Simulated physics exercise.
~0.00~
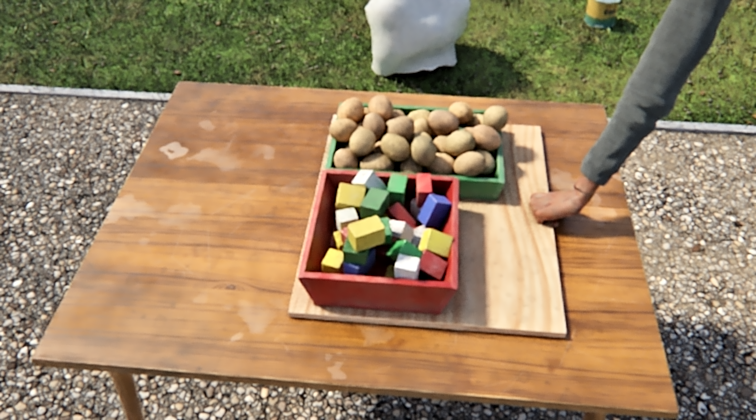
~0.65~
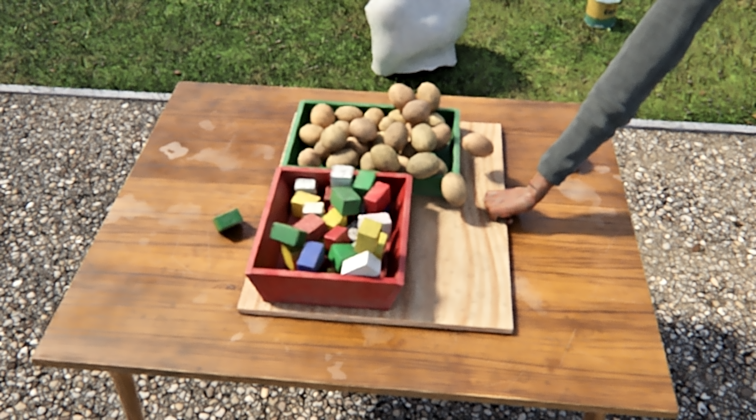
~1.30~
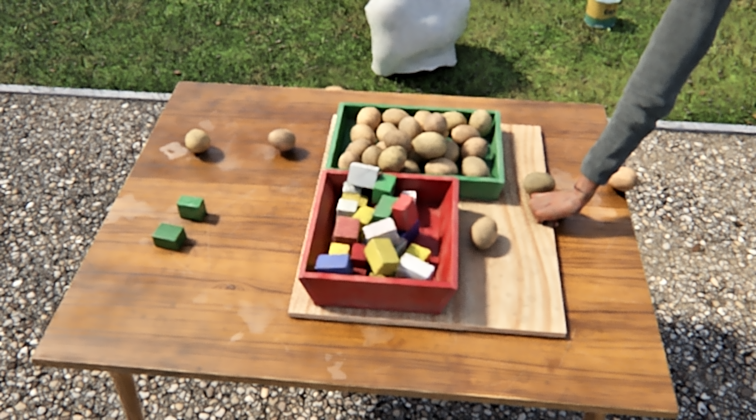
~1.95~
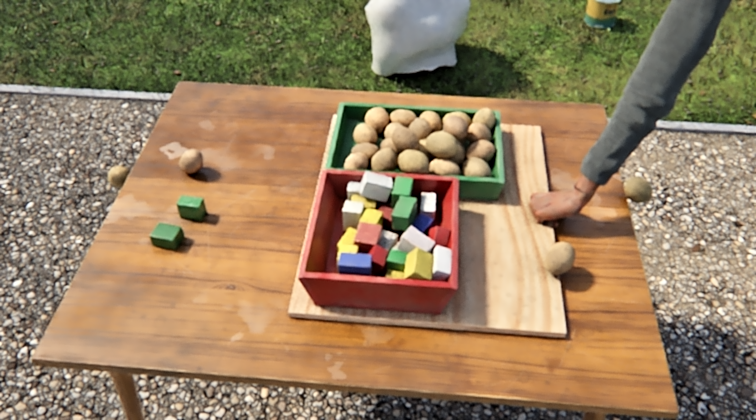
A hand slides a board of two crates left and back, spilling potatoes and bricks.
